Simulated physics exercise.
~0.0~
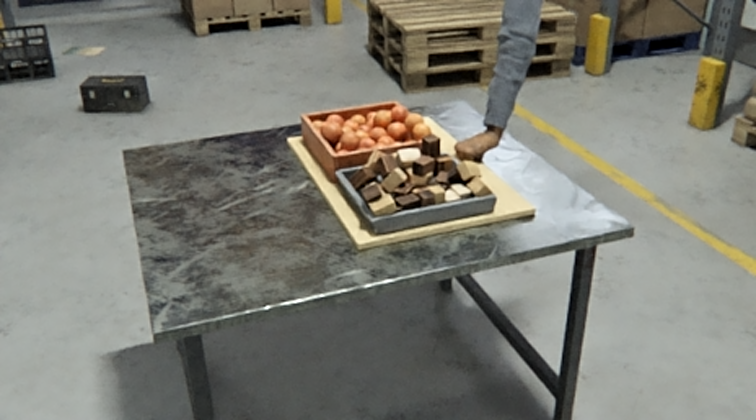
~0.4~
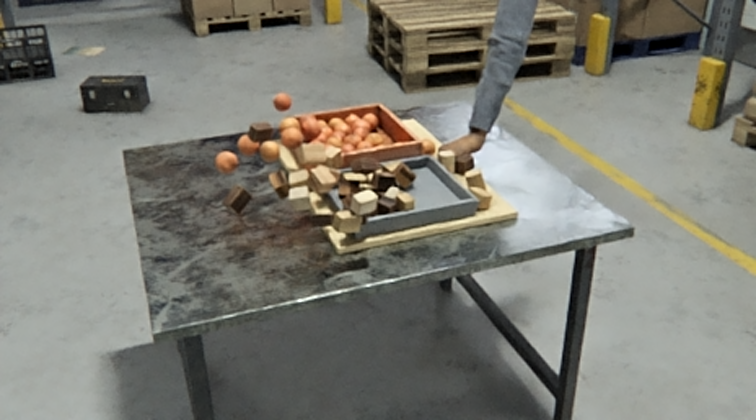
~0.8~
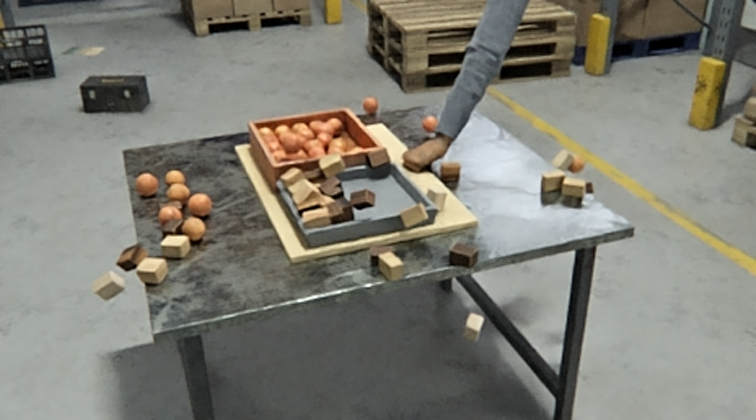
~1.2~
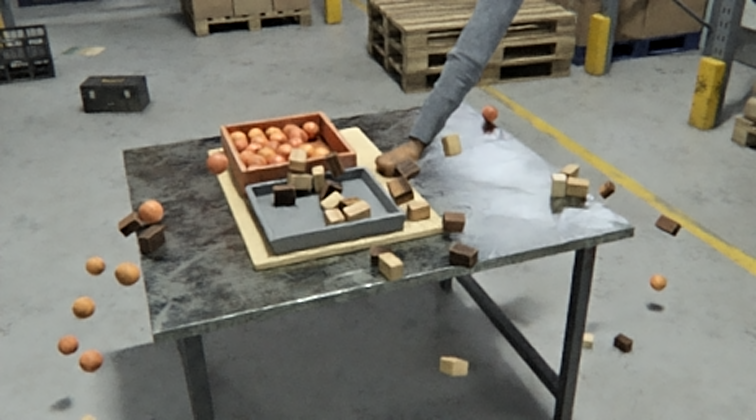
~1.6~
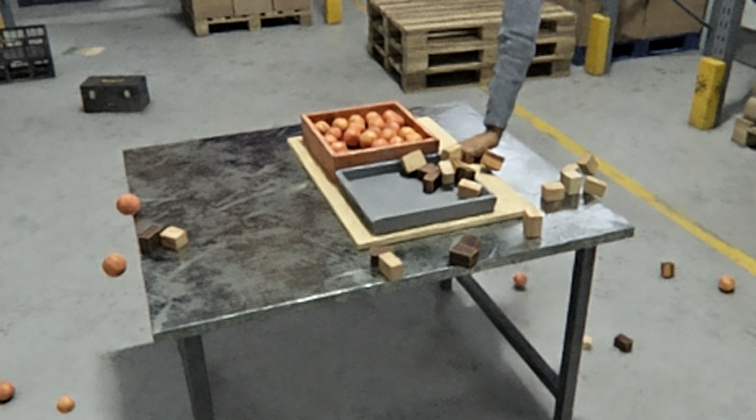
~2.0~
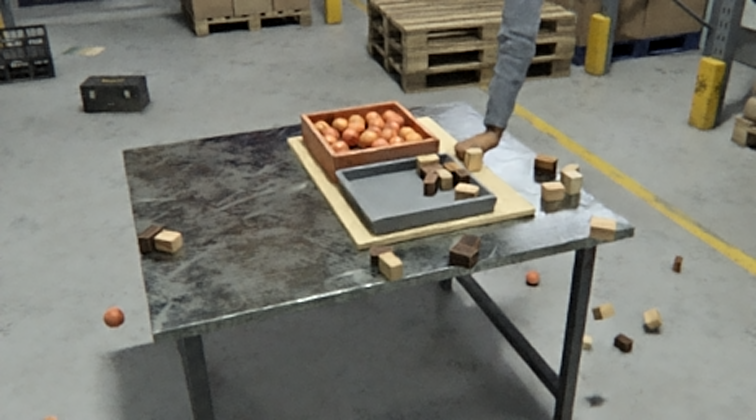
A hand briskly shook a board holding a grey box of wooden blocks and an orange box of orange balls from side to side, flinging pieces across the table and floor, until only a few blocks remained in the grey box while most balls stayed put.
